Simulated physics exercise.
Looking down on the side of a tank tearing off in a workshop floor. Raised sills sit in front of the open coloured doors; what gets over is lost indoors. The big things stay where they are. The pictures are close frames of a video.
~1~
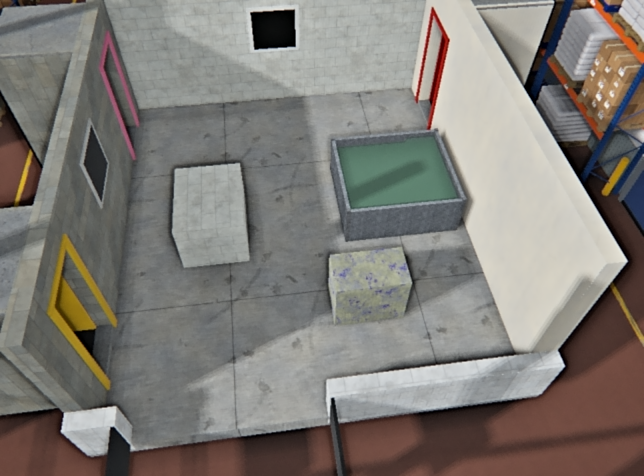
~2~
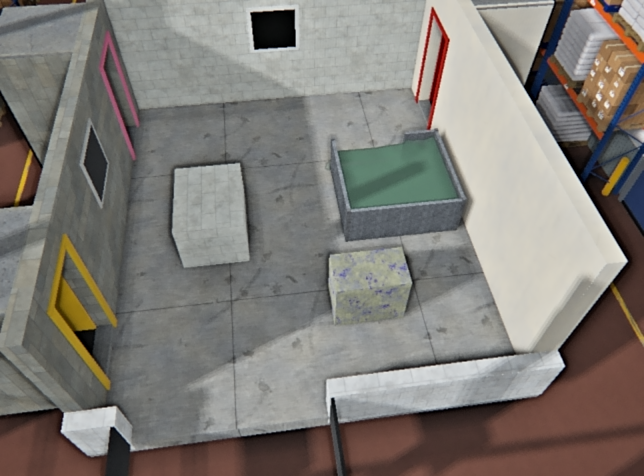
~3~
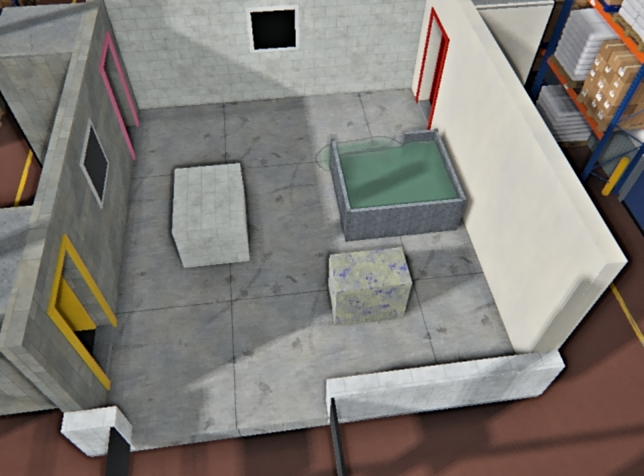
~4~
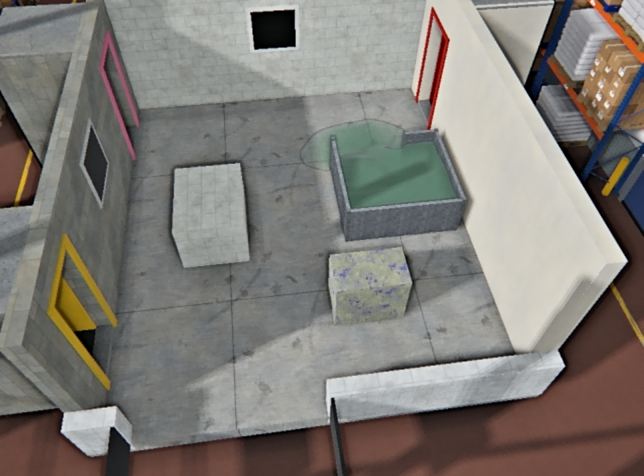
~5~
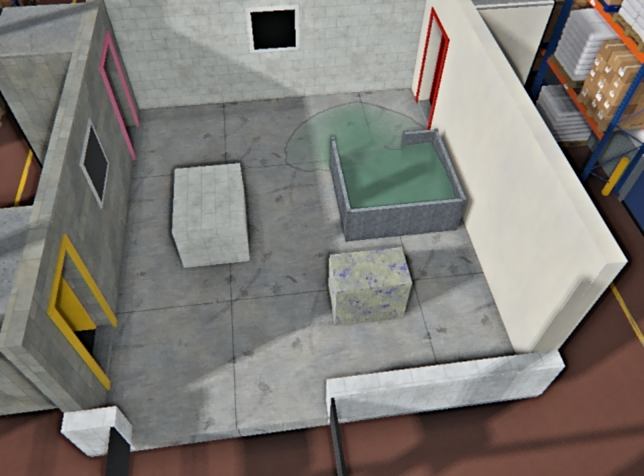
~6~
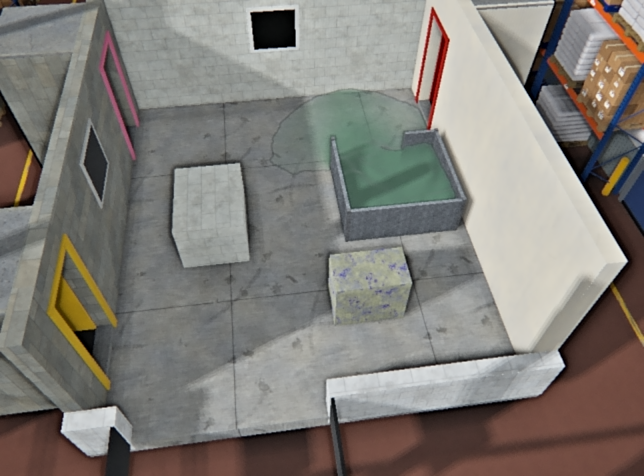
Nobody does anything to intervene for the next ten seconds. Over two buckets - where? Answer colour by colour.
Pink door over two; red door over two; yellow door under or at two.
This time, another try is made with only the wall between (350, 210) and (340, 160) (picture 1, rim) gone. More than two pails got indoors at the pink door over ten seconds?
I'd say pink door tops the limit.
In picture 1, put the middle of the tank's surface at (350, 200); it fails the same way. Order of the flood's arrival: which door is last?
I say the yellow one.
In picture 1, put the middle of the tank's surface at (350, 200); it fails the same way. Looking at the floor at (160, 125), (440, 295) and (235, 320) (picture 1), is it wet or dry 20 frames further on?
I'd say swamped for the first, still dry for the second and still dry for the third.
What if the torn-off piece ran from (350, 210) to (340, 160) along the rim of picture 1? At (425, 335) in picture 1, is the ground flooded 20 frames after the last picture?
There: Clear.
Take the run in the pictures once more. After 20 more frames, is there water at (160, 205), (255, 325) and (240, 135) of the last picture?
Result, in order: Unflooded / unflooded / waterlogged.
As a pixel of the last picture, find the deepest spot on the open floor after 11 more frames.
About at (361, 94).
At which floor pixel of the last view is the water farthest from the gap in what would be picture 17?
Near (140, 112).
A moment on, water covers 20 % of the floor; the pink door not reached, the red door wet at the sill, nothing in, the yellow door not reached.
Next, water covers 25 % of the floor; the pink door not reached, the red door under two buckets in, the yellow door not reached.
Then, water covers 35 % of the floor; the pink door over two buckets in, the red door over two buckets in, the yellow door not reached.
Later, water covers 60 % of the floor; the pink door far over two buckets in, the red door far over two buckets in, the yellow door wet at the sill, nothing in.
In the end, water covers 75 % of the floor; the pink door far over two buckets in, the red door far over two buckets in, the yellow door wet at the sill, nothing in.
